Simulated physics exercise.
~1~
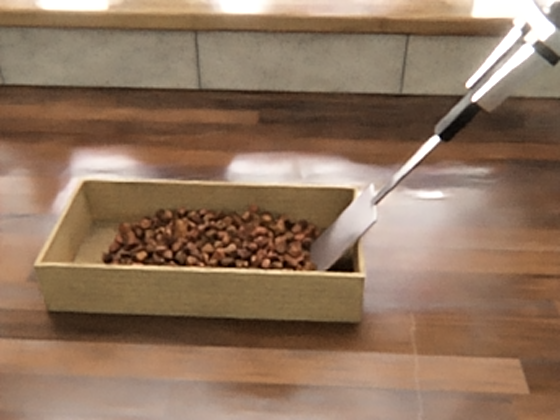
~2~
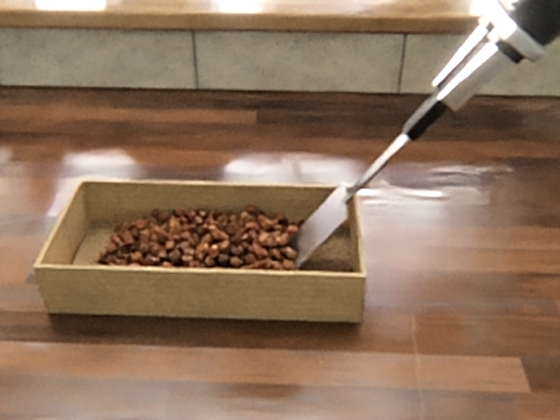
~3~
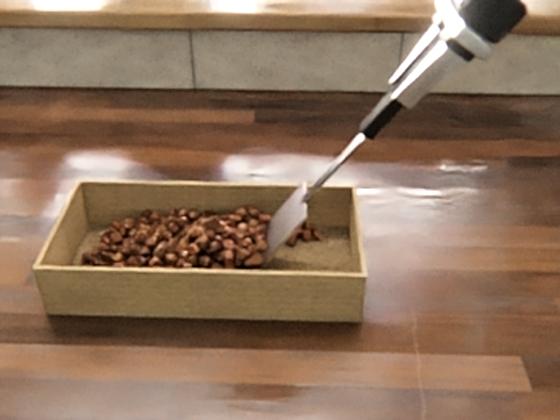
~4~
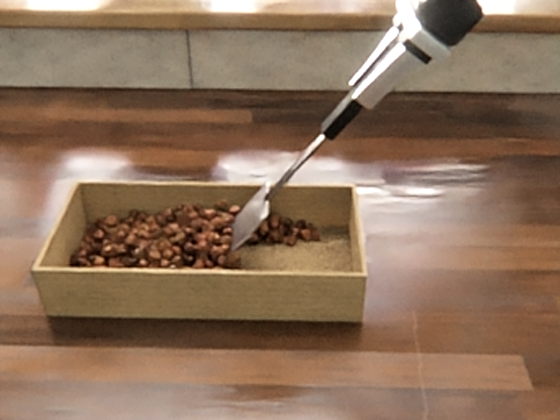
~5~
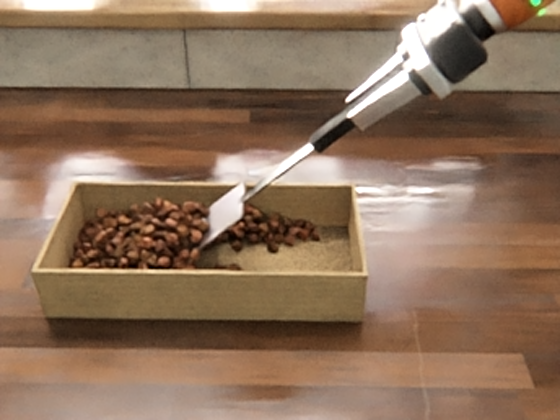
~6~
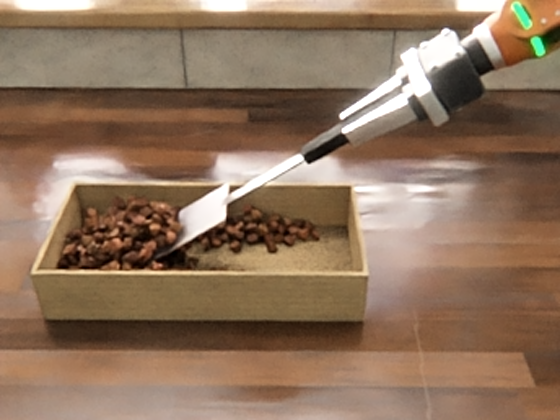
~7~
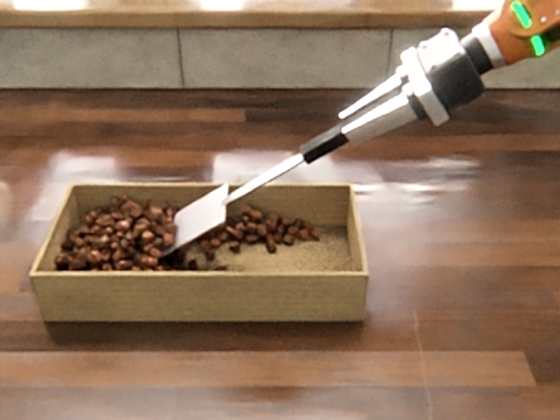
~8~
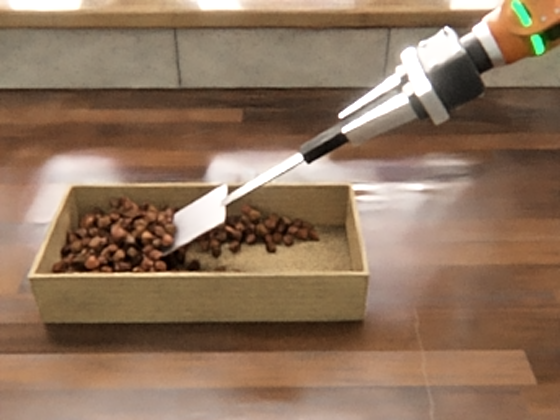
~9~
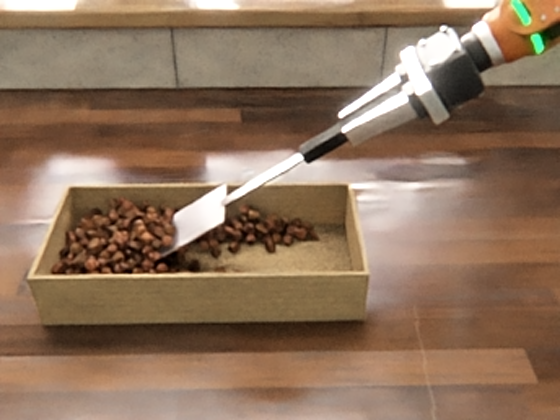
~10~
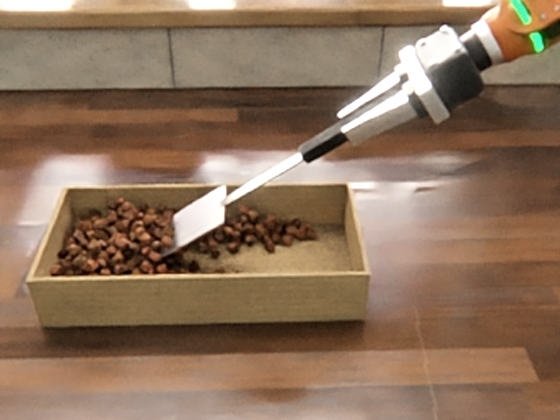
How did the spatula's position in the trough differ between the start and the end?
At the start the spatula's blade was near the right end of the trough, and by the end it was left of the middle, resting against the heap of pellets.
On a wooden table top, a robot arm pushed a spatula leftward through brown pellets in a shallow trough, tilting the blade flatter as it went, then held still with most of the pellets heaped at the left end.
